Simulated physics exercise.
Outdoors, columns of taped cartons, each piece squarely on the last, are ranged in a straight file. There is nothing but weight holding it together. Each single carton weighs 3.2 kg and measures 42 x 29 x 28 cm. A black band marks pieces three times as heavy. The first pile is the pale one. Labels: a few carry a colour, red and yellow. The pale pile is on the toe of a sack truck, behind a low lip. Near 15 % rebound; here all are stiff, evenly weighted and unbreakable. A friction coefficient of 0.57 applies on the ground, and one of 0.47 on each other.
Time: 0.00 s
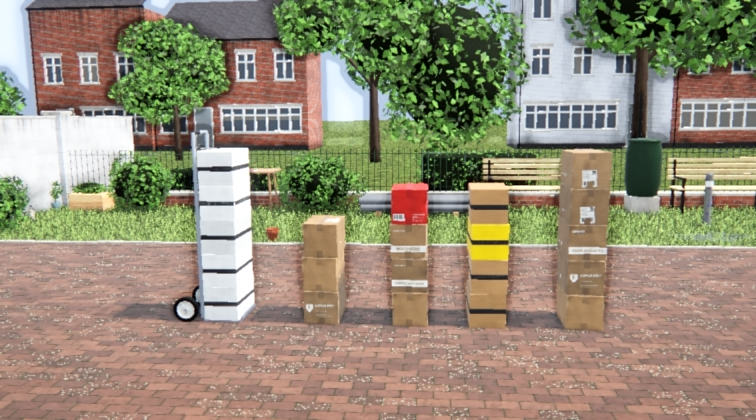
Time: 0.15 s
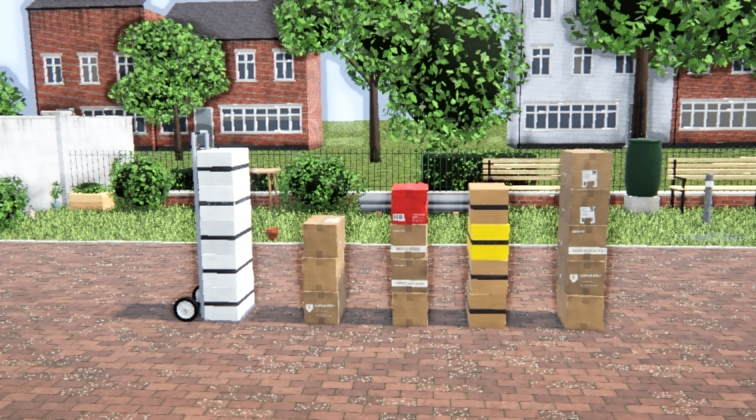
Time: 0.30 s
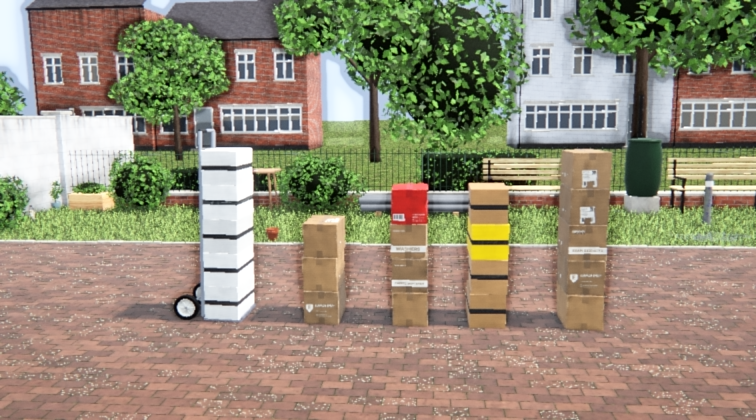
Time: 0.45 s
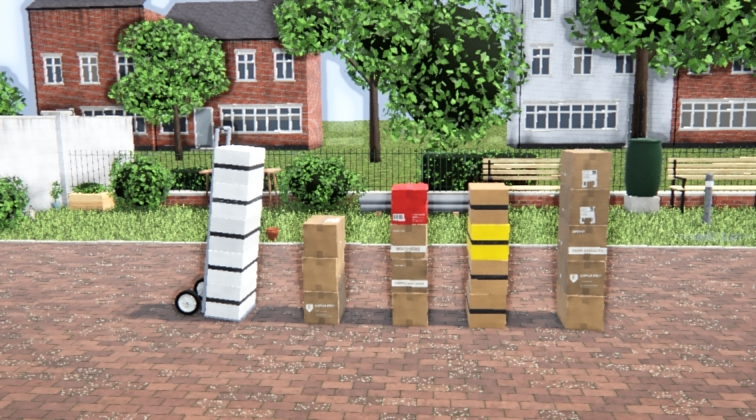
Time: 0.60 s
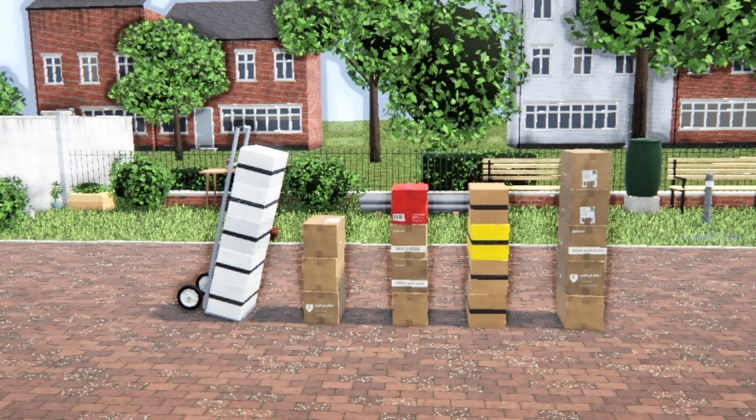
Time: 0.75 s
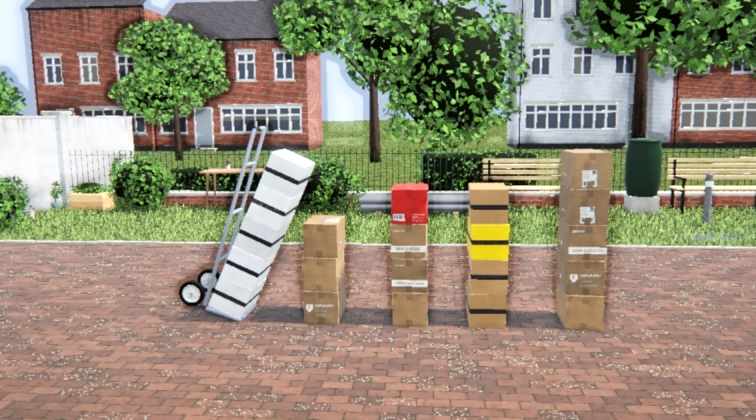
A tall pale stack of cartons with dark bands stands on a sack truck at the left of a brick-paved area, seen from the front by a still camera, with houses and trees behind. To its right, four brown carton stacks line up, one topped red, another banded yellow. The truck stays upright at first, then tilts rightward, the pale stack leaning increasingly over while the others remain still.
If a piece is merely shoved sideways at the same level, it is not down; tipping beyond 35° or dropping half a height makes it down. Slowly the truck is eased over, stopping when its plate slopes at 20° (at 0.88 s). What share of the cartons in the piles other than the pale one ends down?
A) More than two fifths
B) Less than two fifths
Answer: A.
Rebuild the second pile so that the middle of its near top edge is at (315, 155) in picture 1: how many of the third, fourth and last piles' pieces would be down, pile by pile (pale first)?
Result: Third pile 4, fourth pile 4, last pile 5.
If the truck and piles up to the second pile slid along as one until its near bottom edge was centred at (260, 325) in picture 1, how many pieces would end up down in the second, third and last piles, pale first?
The tally would be second 3, then third 1, then last 0.
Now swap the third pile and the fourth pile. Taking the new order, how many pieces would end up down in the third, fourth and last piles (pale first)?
Down tally in the new order: Third = 3, fourth = 4, last = 4.
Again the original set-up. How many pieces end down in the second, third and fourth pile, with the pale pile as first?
The second pile gives 3, the third 2, the fourth 3.
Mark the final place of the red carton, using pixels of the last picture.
At about (541, 259).
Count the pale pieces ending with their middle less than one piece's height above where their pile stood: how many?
2.
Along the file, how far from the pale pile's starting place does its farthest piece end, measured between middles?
About 200 cm along the file.
Around 1.02 s, 5 of the pale pile down; none of the 16 other cartons down, 3 disturbed.
Around 1.36 s, 5 of the pale pile down; 2 of the 16 other cartons down; red carton tipped 11°.
Around 2.24 s, 5 of the pale pile down; 8 of the 16 other cartons down; yellow carton tipped 59°, 27 cm lower; red carton tipped 34°, 29 cm lower.
Around 2.80 s, 5 of the pale pile down; 13 of the 16 other cartons down; yellow carton tipped 37°, 36 cm lower; red carton tipped 37°, 45 cm lower.
Finally (3.8 s), 5 of the pale pile down; 13 of the 16 other cartons down; yellow carton tipped 38°, 36 cm lower; red carton tipped 38°, 45 cm lower. That is 81 per cent. Seen by the last camera, middles, yellow carton near (567, 282), red carton near (541, 259).
